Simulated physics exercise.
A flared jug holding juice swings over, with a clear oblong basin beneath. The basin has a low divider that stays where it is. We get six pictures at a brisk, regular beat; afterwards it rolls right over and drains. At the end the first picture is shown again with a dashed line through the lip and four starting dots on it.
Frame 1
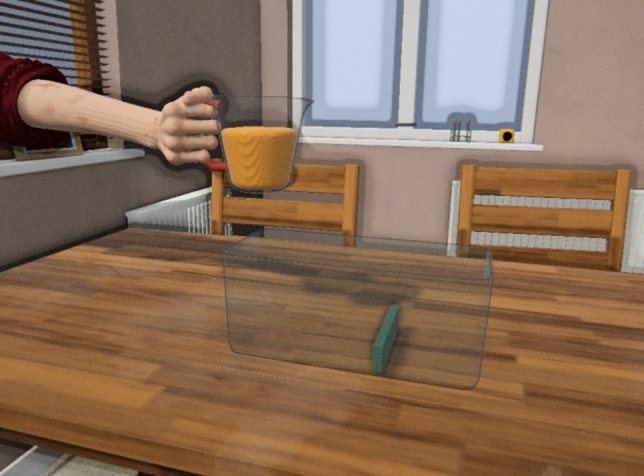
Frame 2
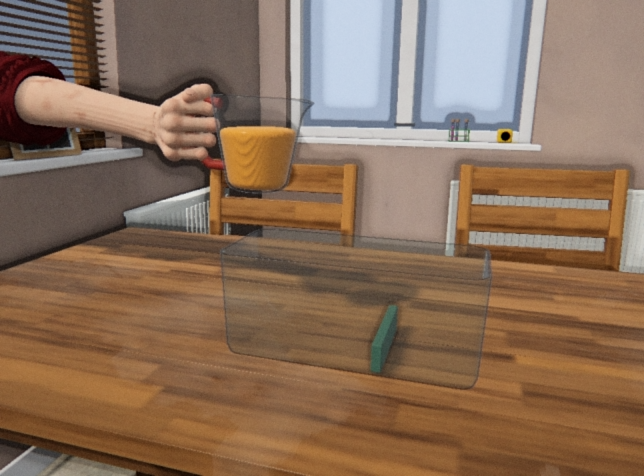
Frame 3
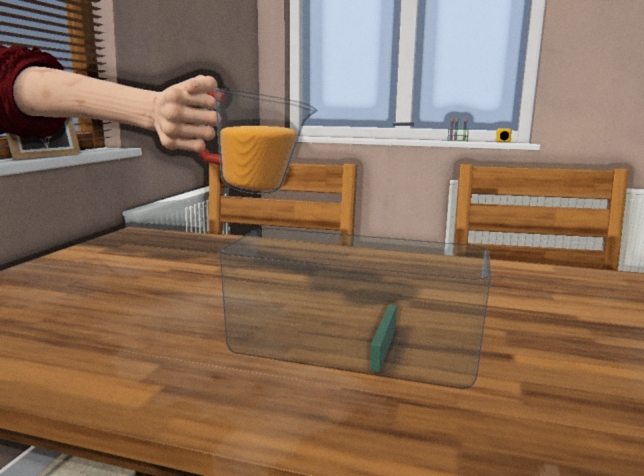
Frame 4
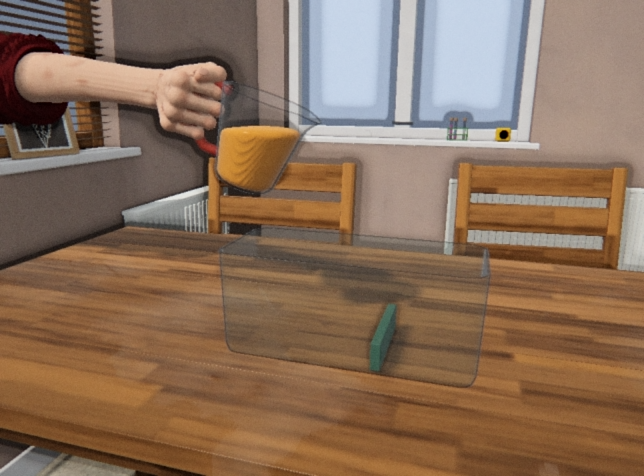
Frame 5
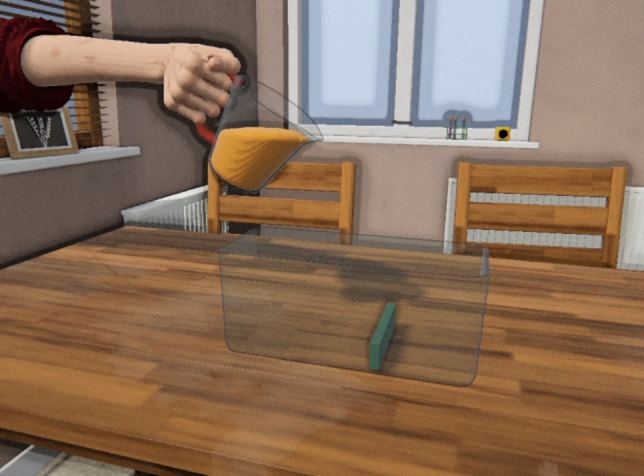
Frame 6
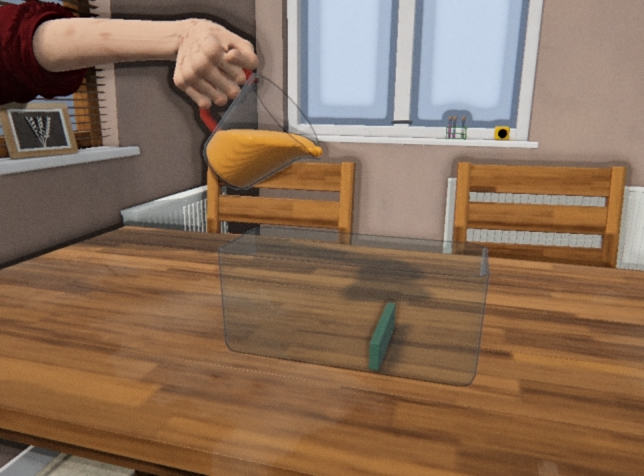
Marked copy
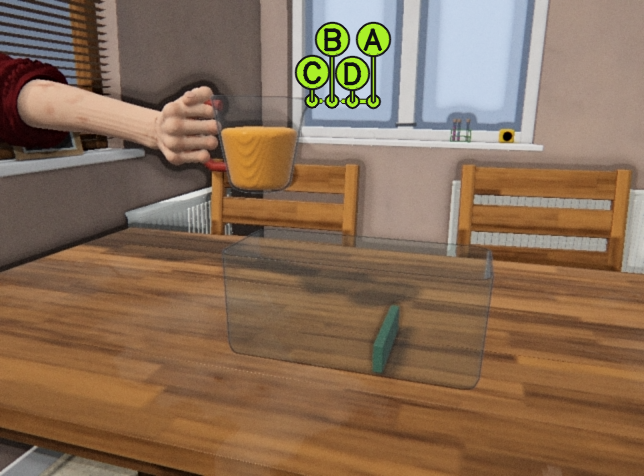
At first, a hand at the left holds a clear jug of orange juice upright above a see-through oblong basin on a wooden table, where a small green block stands. The hand then tilts the jug to the right, slowly and then more steeply, and the juice slides toward the lip.
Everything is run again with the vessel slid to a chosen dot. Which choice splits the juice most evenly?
Place D.
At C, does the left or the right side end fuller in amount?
More ends on the left.
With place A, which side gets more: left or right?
The right one.
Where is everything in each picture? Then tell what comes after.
Upright, lip at (312, 100); basin from (231, 348) to (479, 388); top of the wall at (388, 324); nothing has left yet.
Tipped about 2°, lip at (312, 103); nothing has left yet.
Tipped about 9°, lip at (315, 110); nothing has left yet.
Tipped about 20°, lip at (319, 122); nothing has left yet.
Tipped about 34°, lip at (321, 139); nothing has left yet.
Tipped about 50°, lip at (319, 158); nothing has left yet.
On the marked copy, A at (373, 101); B at (332, 101); C at (312, 100); D at (352, 101).
With A, about 11 % ends left of the wall and 87 % right of it.
With B, about 91 % ends left of the wall and 6 % right of it.
With C, about 89 % ends left of the wall and 9 % right of it.
With D, about 53 % ends left of the wall and 47 % right of it.
